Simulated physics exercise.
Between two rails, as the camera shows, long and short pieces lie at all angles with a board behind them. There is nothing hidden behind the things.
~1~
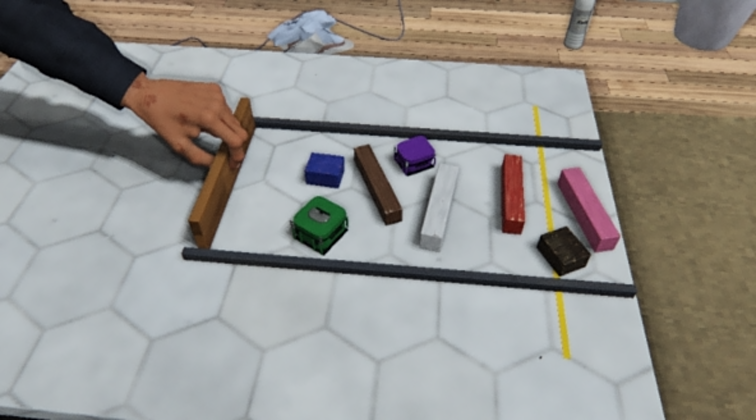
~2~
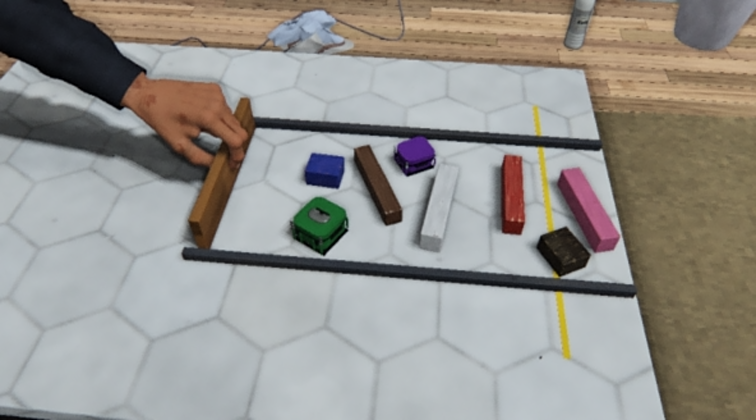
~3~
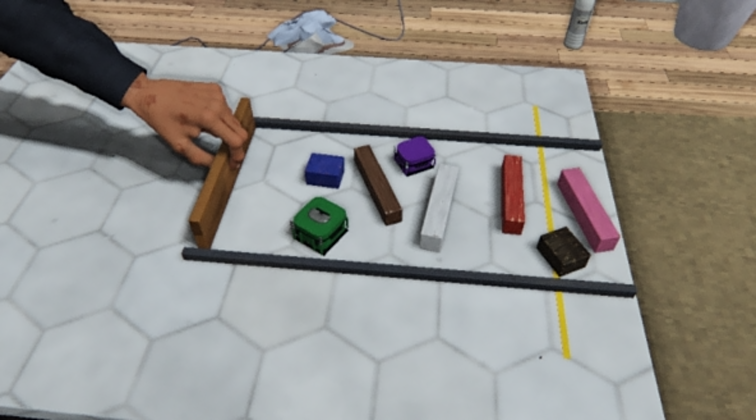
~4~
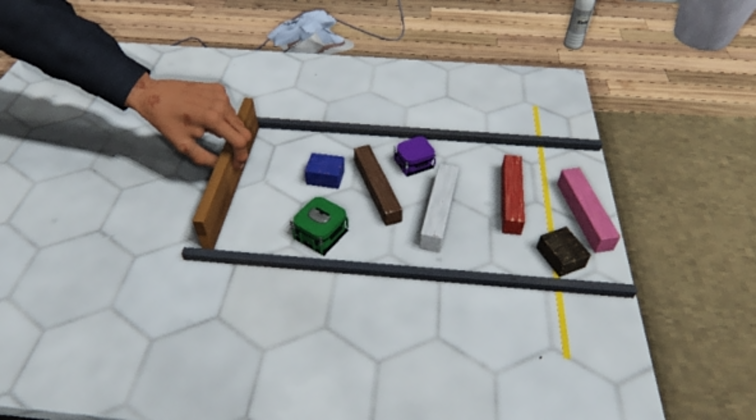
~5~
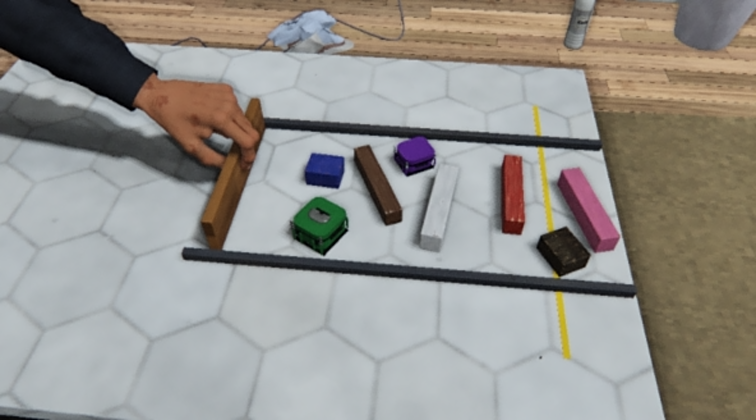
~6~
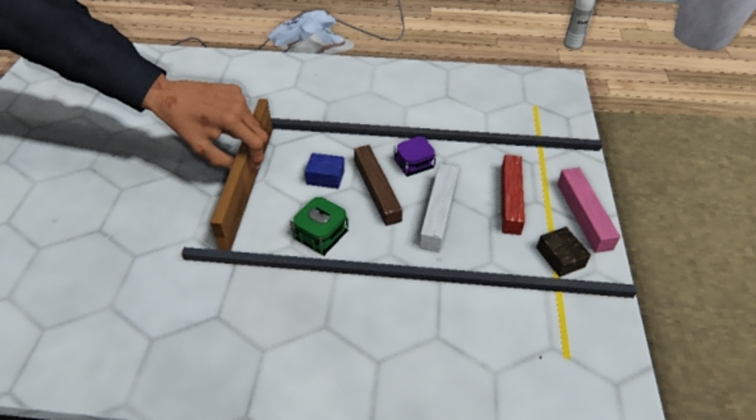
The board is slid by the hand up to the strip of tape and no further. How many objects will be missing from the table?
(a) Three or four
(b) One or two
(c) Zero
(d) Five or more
Answer: A.
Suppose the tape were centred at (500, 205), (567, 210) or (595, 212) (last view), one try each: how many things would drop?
Try by try, 1, 5 and 6.
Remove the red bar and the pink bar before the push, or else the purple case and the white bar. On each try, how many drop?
2 for the first case, 1 for the second.
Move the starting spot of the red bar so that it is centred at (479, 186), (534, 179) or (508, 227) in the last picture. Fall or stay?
The red bar falls; goes over; tumbles off.
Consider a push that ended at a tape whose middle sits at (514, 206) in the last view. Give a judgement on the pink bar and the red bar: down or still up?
The pink bar tumbles off, the red bar survives.
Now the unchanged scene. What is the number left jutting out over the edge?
Things overhanging at the end: 1.
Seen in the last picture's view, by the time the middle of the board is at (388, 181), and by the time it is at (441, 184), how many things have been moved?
First 5, then 6.
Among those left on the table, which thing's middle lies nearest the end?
White bar.
Soon after, none off yet; pink bar at rest near (587, 208); black block at rest near (563, 251); red bar at rest near (512, 193).
In the end, the number that fall off is three or four; gone, purple case, red bar, black block and pink bar.
